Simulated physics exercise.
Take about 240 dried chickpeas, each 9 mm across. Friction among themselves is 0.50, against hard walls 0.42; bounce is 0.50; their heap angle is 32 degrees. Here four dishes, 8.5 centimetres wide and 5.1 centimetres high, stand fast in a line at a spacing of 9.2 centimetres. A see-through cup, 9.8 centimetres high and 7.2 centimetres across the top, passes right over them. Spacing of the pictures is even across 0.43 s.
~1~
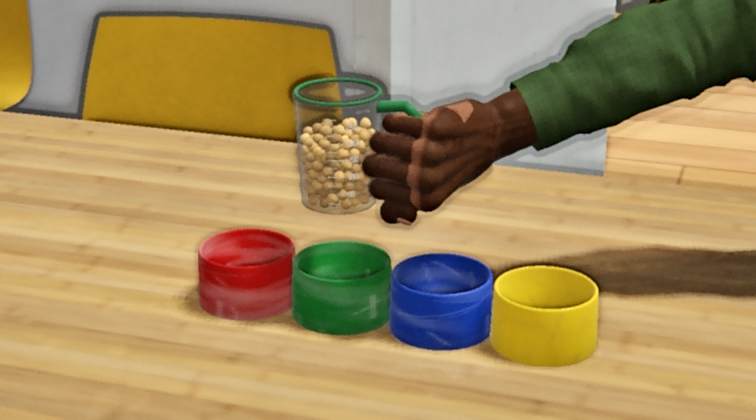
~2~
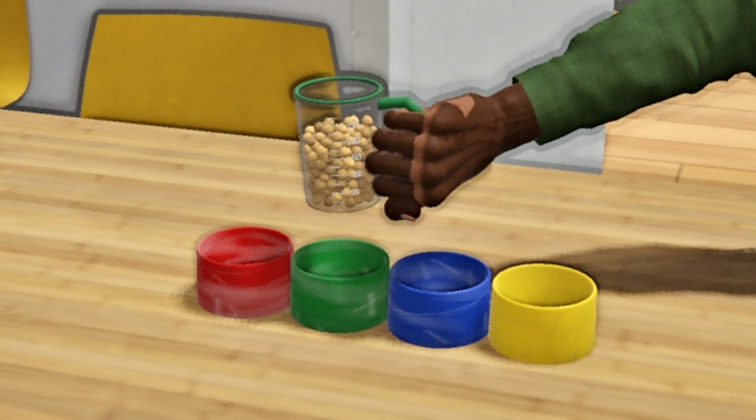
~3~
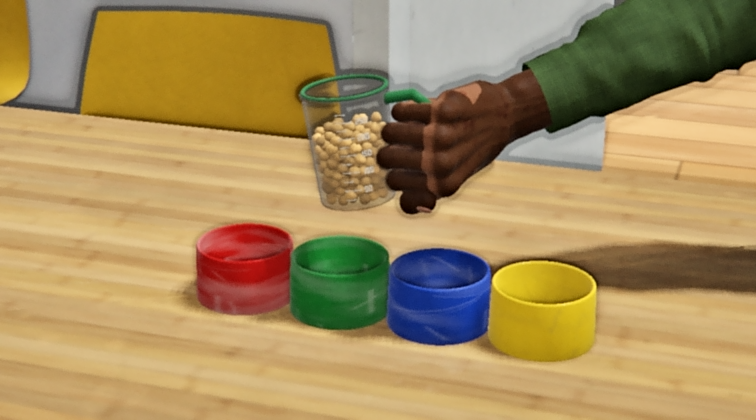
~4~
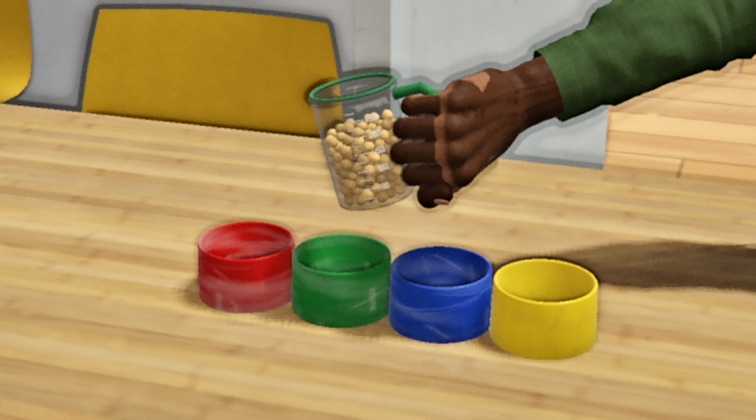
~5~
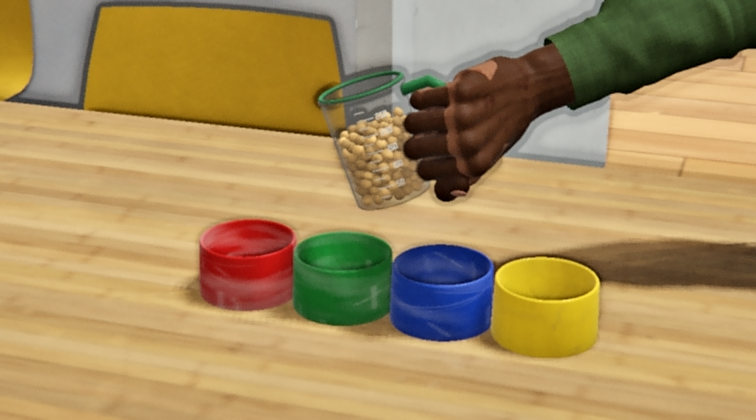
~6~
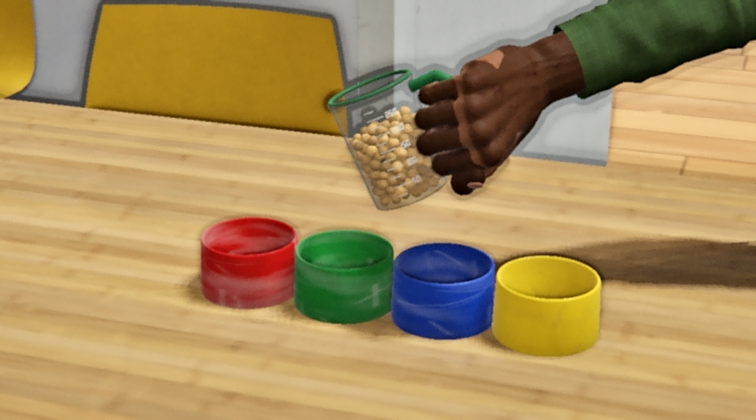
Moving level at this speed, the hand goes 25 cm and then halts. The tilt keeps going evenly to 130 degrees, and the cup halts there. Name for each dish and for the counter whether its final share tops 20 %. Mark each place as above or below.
Marks: Red below, blue below, green below, yellow above, counter below.
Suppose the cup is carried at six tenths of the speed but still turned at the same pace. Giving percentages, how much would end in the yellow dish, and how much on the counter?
Result - yellow dish: 0; counter: 0.
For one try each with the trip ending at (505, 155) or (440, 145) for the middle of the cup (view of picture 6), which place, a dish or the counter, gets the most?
On the first run most goes to blue, and on the second to green.
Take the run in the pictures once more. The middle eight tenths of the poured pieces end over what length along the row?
Length: About 6 cm.
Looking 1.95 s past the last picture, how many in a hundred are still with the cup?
0 per cent.
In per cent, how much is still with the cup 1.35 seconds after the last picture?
It comes to about 95 percent.
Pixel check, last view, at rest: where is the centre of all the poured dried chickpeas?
Somewhere around (545, 304) in the final frame.
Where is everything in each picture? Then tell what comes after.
In the first picture, cup at (338, 147), tilt 0 degrees, lip at (298, 88), moved 0.0 cm; middle of the pieces at (344, 164); red dish at (247, 248); green dish at (342, 261); blue dish at (442, 274); yellow dish at (546, 288).
In the second picture, cup at (341, 145), tilt 2 degrees, lip at (299, 88), moved 0.4 cm; middle of the pieces at (347, 162).
In the third picture, cup at (351, 143), tilt 7 degrees, lip at (305, 89), moved 1.3 cm; middle of the pieces at (359, 160).
In the fourth picture, cup at (364, 142), tilt 12 degrees, lip at (314, 92), moved 2.4 cm; middle of the pieces at (373, 159).
In the fifth picture, cup at (378, 142), tilt 18 degrees, lip at (323, 96), moved 3.4 cm; middle of the pieces at (388, 158).
In the sixth picture, cup at (391, 141), tilt 23 degrees, lip at (332, 100), moved 4.4 cm; middle of the pieces at (402, 157); red dish at (249, 237); green dish at (344, 250); blue dish at (444, 264); yellow dish at (548, 278).
Then, 0.81 s after the last picture, tilt 73 degrees; cup holds 100 %.
Then, 1.35 s after the last picture, tilt 107 degrees; cup holds 95 %.
Then, 1.95 s after the last picture, tilt 130 degrees; cup holds 0 %, blue 5 %, yellow 95 %.
In the end, red 0 %, blue 5 %, green 0 %, yellow 95 %, counter 0 %.
